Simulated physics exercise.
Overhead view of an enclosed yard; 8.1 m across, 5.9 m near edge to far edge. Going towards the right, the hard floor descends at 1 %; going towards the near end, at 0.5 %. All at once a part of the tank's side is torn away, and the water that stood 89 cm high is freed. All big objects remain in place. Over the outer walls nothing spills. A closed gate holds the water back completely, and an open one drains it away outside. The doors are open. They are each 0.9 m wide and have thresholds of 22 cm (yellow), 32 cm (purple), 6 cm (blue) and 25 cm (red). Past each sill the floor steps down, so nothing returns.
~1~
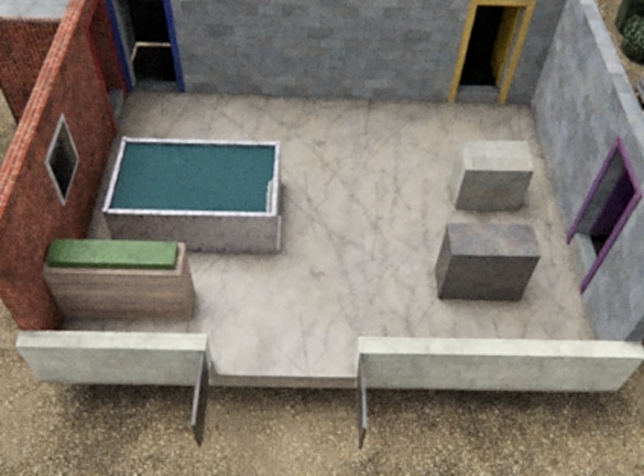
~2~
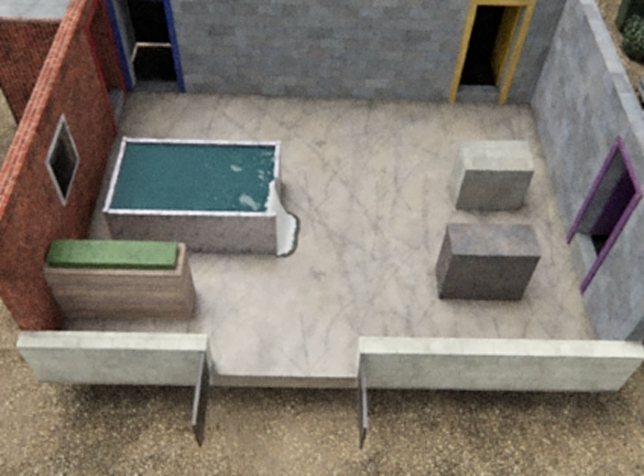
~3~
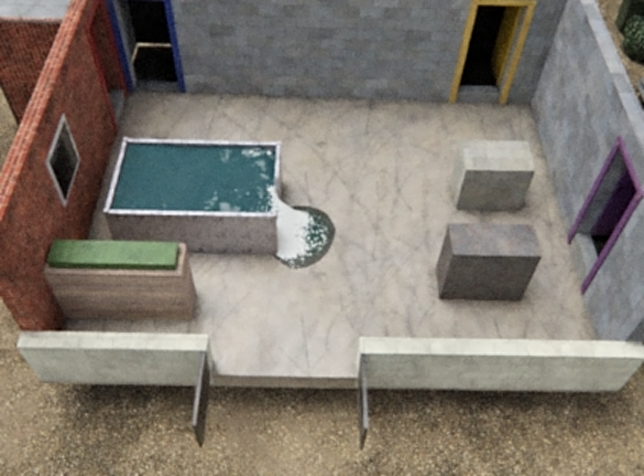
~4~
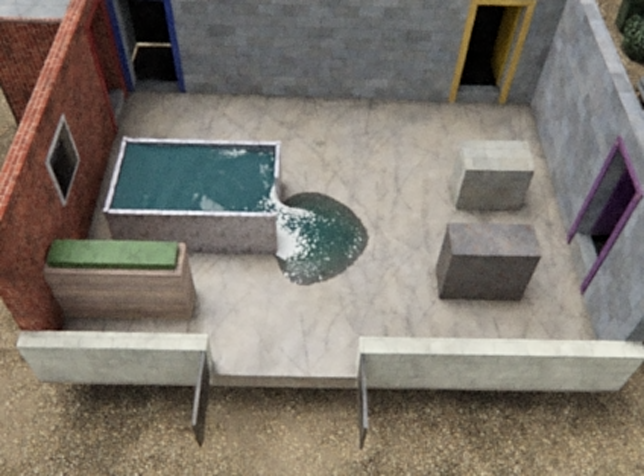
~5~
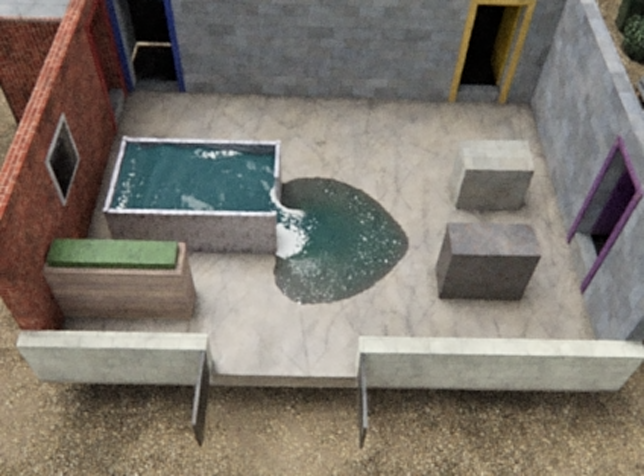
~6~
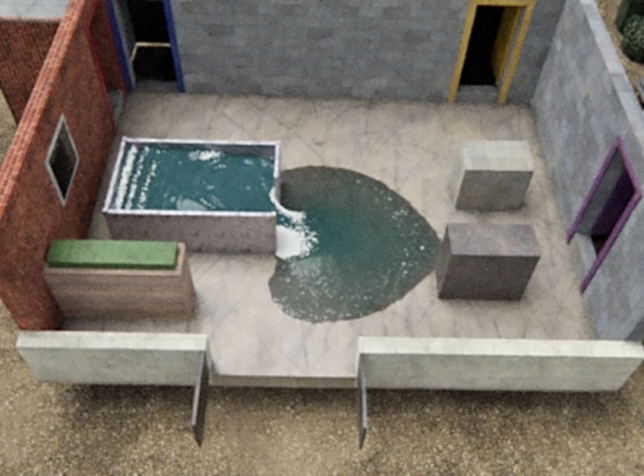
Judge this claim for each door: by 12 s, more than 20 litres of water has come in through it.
In order: Yellow door: Short of the set amount; purple door: Short of the set amount; blue door: Short of the set amount; red door: Short of the set amount.
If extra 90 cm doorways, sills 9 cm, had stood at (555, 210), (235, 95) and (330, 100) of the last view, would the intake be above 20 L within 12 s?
In turn: Over, not over, not over.
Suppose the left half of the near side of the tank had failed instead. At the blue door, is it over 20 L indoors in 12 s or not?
Relative to that limit, blue ends up on the high side.
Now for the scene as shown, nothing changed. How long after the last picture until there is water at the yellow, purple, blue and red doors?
So, yellow at 1.6 s, then purple at 0.6 s, blue at 8.0 s, and red at 8.5 s.
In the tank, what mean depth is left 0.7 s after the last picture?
64 cm.
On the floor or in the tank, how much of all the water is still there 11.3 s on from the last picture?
Some 94 in a hundred.
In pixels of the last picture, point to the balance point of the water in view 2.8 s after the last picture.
(347, 230).
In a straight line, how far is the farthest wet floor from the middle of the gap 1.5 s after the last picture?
Distance: Approx. 5.4 m.
Then, 0.7 s after the last picture water covers 35 % of the floor and is deepest (47 cm) near (284, 235); yellow door not reached, purple door 11 cm at the sill, 0 L in, blue door not reached, red door not reached.
Then, 1.5 s after the last picture water covers 45 % of the floor and is deepest (38 cm) near (284, 235); yellow door not reached, purple door 28 cm at the sill, 0 L in, blue door not reached, red door not reached.
Then, 2.8 s after the last picture water covers 50 % of the floor and is deepest (31 cm) near (580, 367); yellow door 12 cm at the sill, 0 L in, purple door 22 cm at the sill, 3 L in, blue door not reached, red door not reached.
Then, 6.3 s after the last picture water covers 70 % of the floor and is deepest (20 cm) near (523, 107); yellow door 16 cm at the sill, 2 L in, purple door 14 cm at the sill, 4 L in, blue door not reached, red door not reached.
Then, 11.3 s after the last picture water covers 95 % of the floor and is deepest (14 cm) near (436, 364); yellow door 7 cm at the sill, 2 L in, purple door 10 cm at the sill, 4 L in, blue door 8 cm at the sill, 0 L in, red door 8 cm at the sill, 0 L in.
